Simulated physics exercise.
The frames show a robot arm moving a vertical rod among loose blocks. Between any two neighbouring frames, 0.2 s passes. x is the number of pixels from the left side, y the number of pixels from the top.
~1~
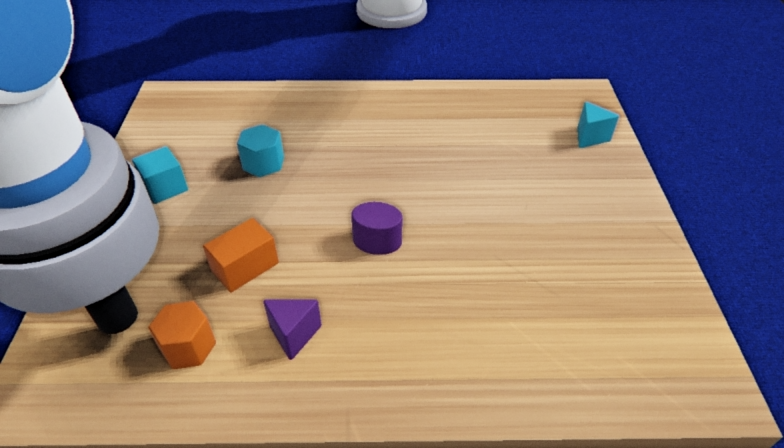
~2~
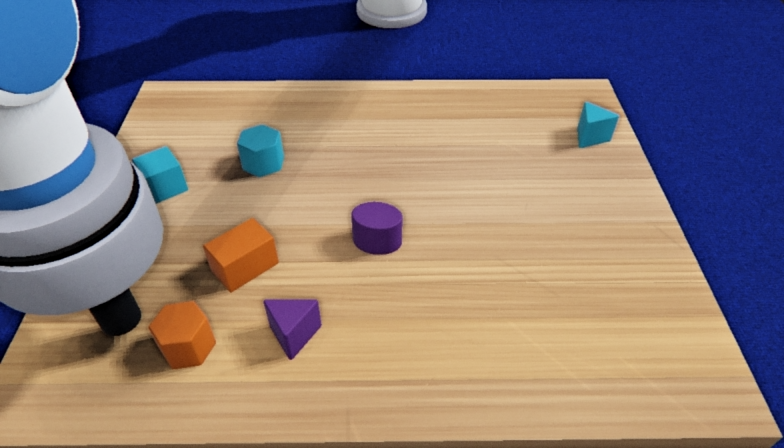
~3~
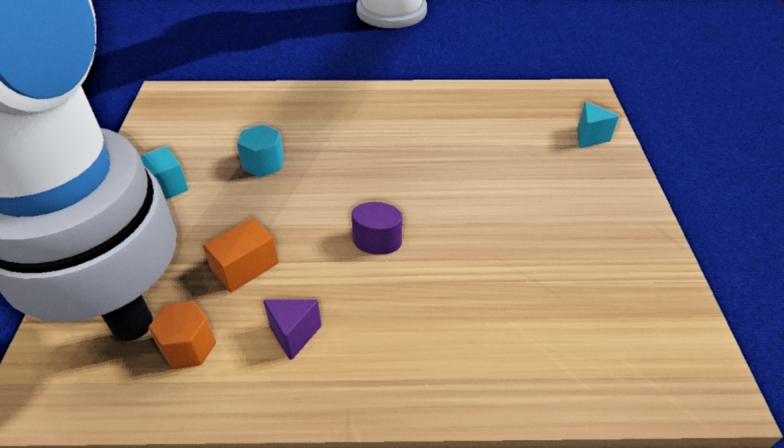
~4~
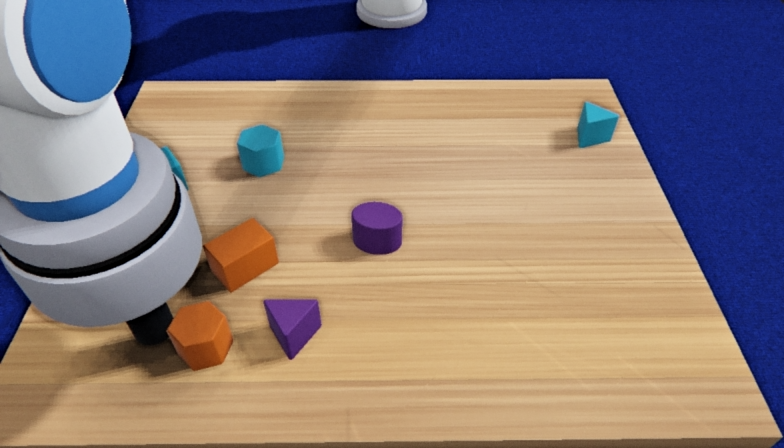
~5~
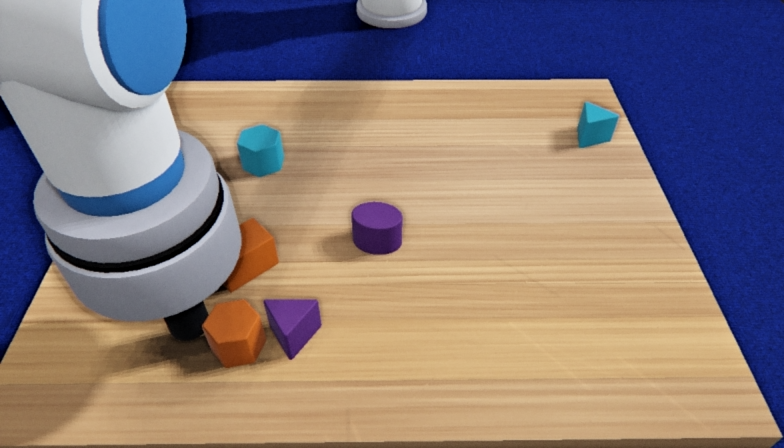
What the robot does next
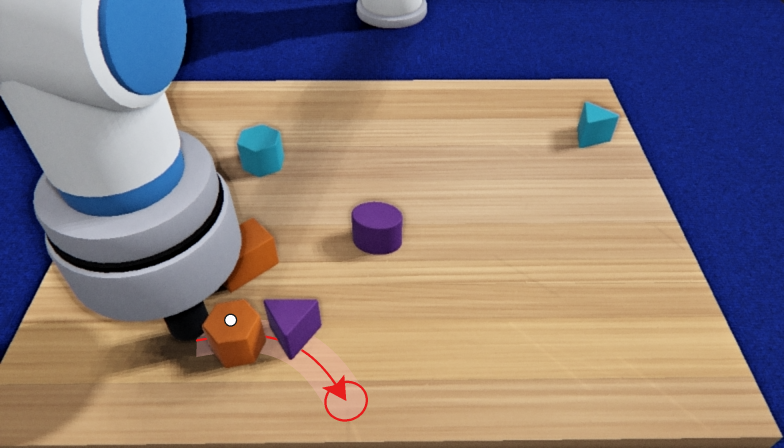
Robot arm sliding its black rod rightward across a wooden board, pushing an orange six-sided block close to a purple triangular block.
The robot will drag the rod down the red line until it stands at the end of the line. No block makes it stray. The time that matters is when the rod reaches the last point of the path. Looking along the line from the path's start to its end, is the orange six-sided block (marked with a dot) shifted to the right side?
Answer: No.
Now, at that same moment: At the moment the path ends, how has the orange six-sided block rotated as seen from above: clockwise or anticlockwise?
Verdict: Counterclockwise.
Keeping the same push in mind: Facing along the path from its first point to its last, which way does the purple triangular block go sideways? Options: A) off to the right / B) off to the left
B
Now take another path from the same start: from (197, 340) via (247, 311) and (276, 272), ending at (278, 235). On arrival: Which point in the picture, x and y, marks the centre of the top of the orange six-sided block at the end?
The point I'd pick in the picture is (257, 318).
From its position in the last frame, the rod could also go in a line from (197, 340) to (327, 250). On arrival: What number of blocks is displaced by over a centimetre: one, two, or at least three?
I predict one.
The line goes from (197, 340) through (258, 336) and (310, 356) to (346, 401); the dot is on the orange six-sided block.
What follows on the original path. One third of the way, rod at (253, 320); orange six-sided block at (293, 321); purple triangular block at (335, 308).
Two thirds of the way, rod at (308, 341); orange six-sided block at (353, 332), turned 25° anticlockwise; purple triangular block at (380, 304), turned 35° anticlockwise.
At the end, rod at (344, 386); orange six-sided block at (377, 342), turned 50° anticlockwise; orange rectangle unmoved; purple triangular block at (382, 303), turned 40° anticlockwise.
